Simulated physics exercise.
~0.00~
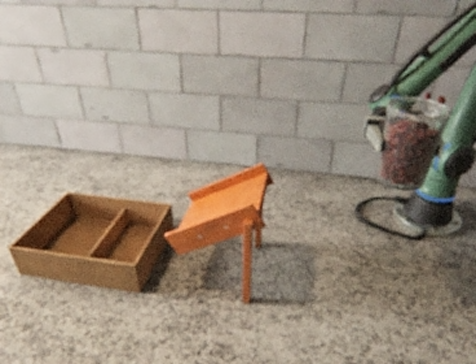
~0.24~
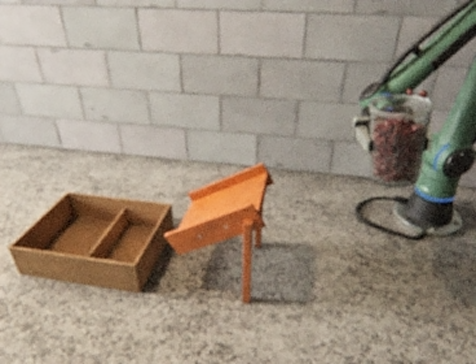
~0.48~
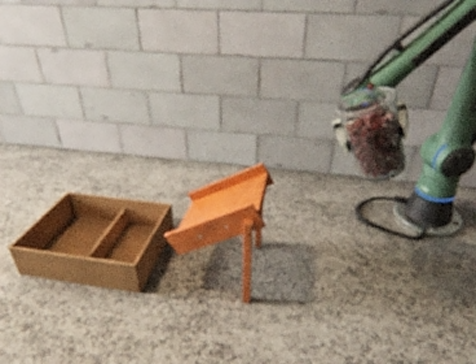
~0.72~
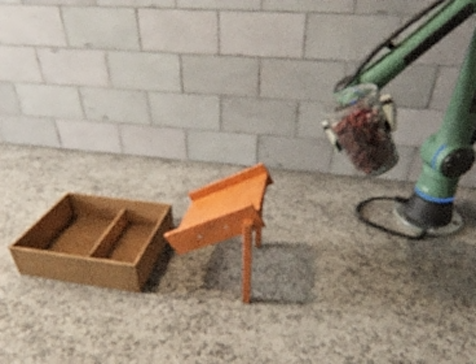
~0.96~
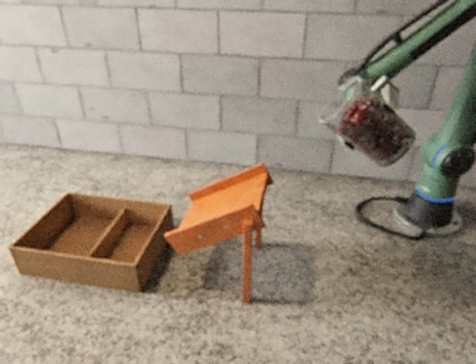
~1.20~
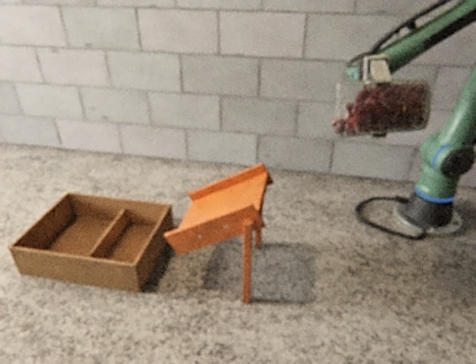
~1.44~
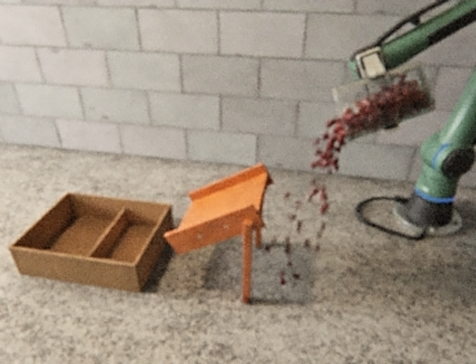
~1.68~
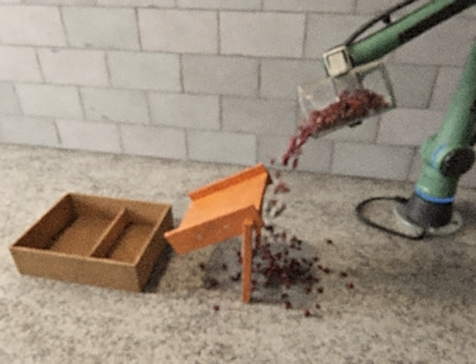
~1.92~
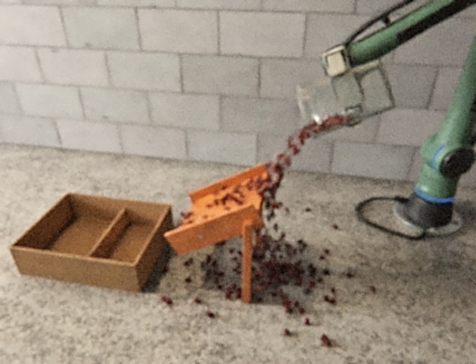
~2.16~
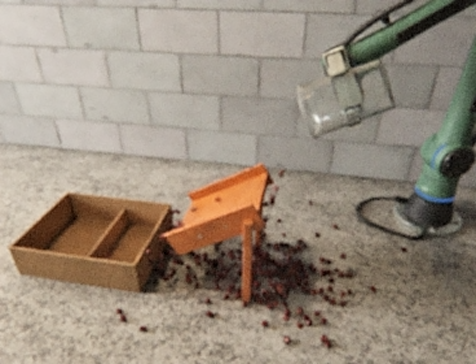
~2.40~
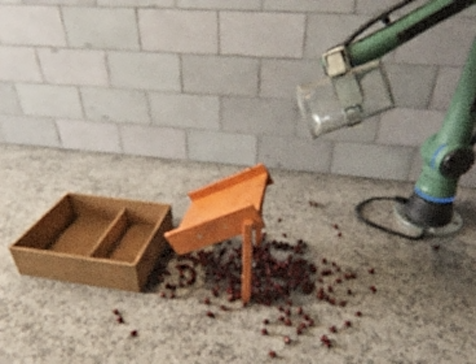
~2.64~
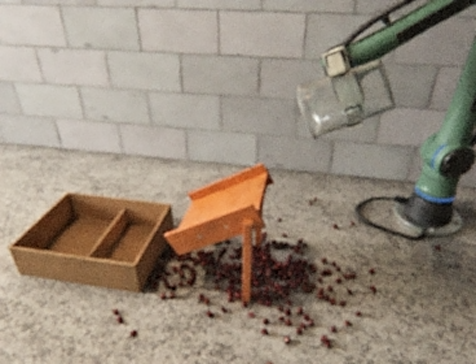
A green robot arm tips dark red beans from a clear tumbler over an orange chute, leaving them scattered across the table.
